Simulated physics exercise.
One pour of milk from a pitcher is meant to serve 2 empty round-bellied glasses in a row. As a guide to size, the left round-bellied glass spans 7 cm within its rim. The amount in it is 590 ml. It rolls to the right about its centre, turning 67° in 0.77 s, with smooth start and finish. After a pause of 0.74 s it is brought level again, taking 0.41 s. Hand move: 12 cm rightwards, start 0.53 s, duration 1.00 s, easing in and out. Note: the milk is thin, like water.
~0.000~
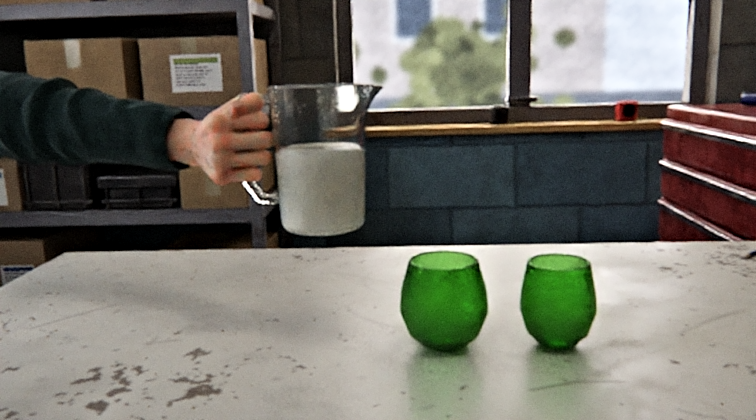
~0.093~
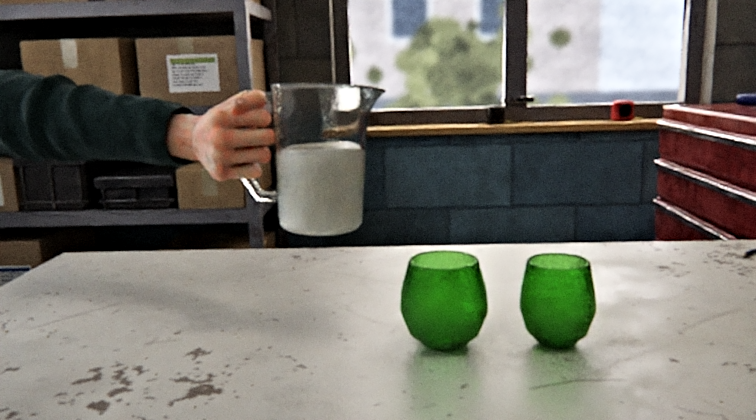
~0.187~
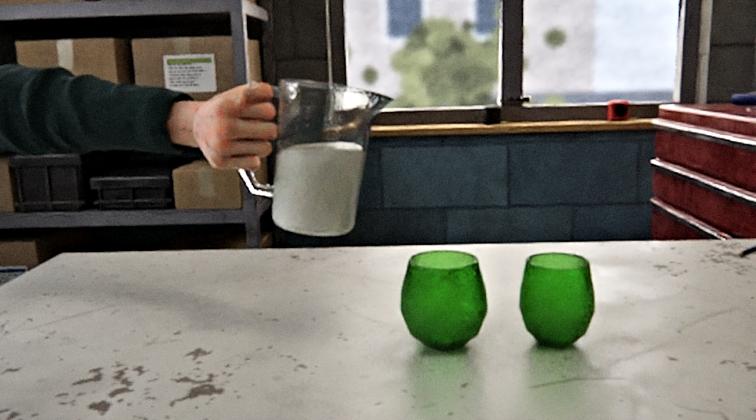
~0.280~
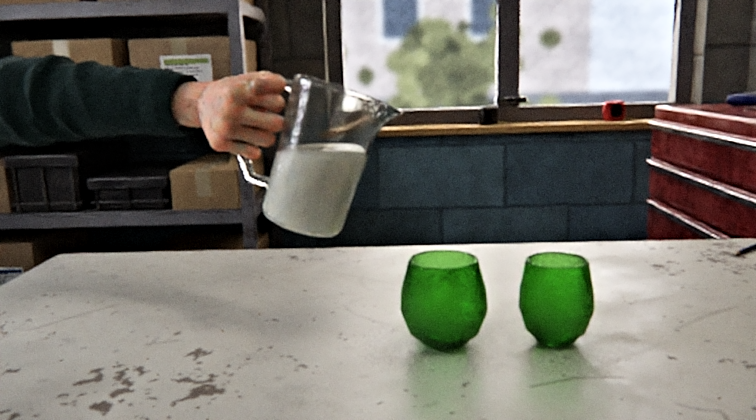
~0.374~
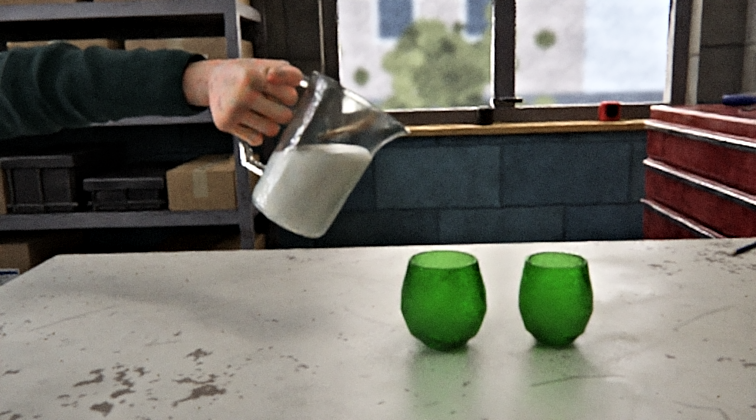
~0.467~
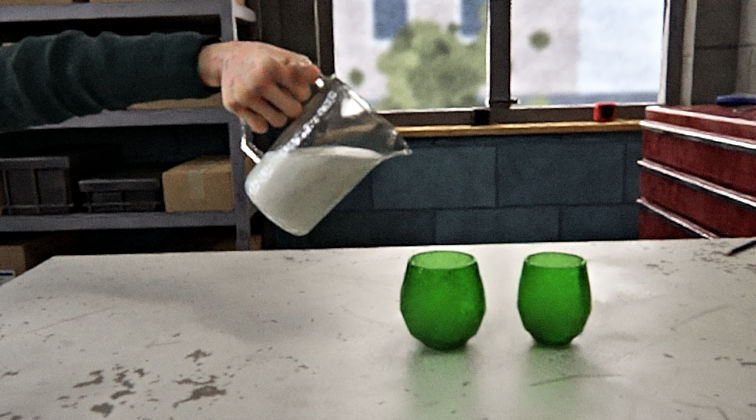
In a storage room with shelves and a window, a hand holds a clear pitcher of white liquid beside two green glasses on a worn table, then tilts it steadily to the right, the liquid shifting toward the spout.
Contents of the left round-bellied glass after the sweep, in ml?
Around 25 millilitres.
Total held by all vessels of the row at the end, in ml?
About 160 ml.
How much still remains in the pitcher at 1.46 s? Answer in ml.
Roughly 370 ml is still in there.
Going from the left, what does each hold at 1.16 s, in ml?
The left one holds around 20 ml while the right one holds around 10 ml.
Then, 0.87 s in, the tilt is 67° and from the left they hold 20 ml, 0 ml, the pitcher 535 ml, and 0 ml is on the table top.
Then, 1.16 s in, the tilt is 67° and from the left they hold 25 ml, 10 ml, the pitcher 445 ml, and 65 ml is on the table top.
Then, 1.46 s in, the tilt is 67° and from the left they hold 25 ml, 80 ml, the pitcher 375 ml, and 80 ml is on the table top.
Then, 1.80 s in, the tilt is 14° and from the left they hold 25 ml, 135 ml, the pitcher 340 ml, and 85 ml is on the table top.
Finally, from the left they hold 25 ml, 140 ml, the pitcher 340 ml, and 85 ml is on the table top.
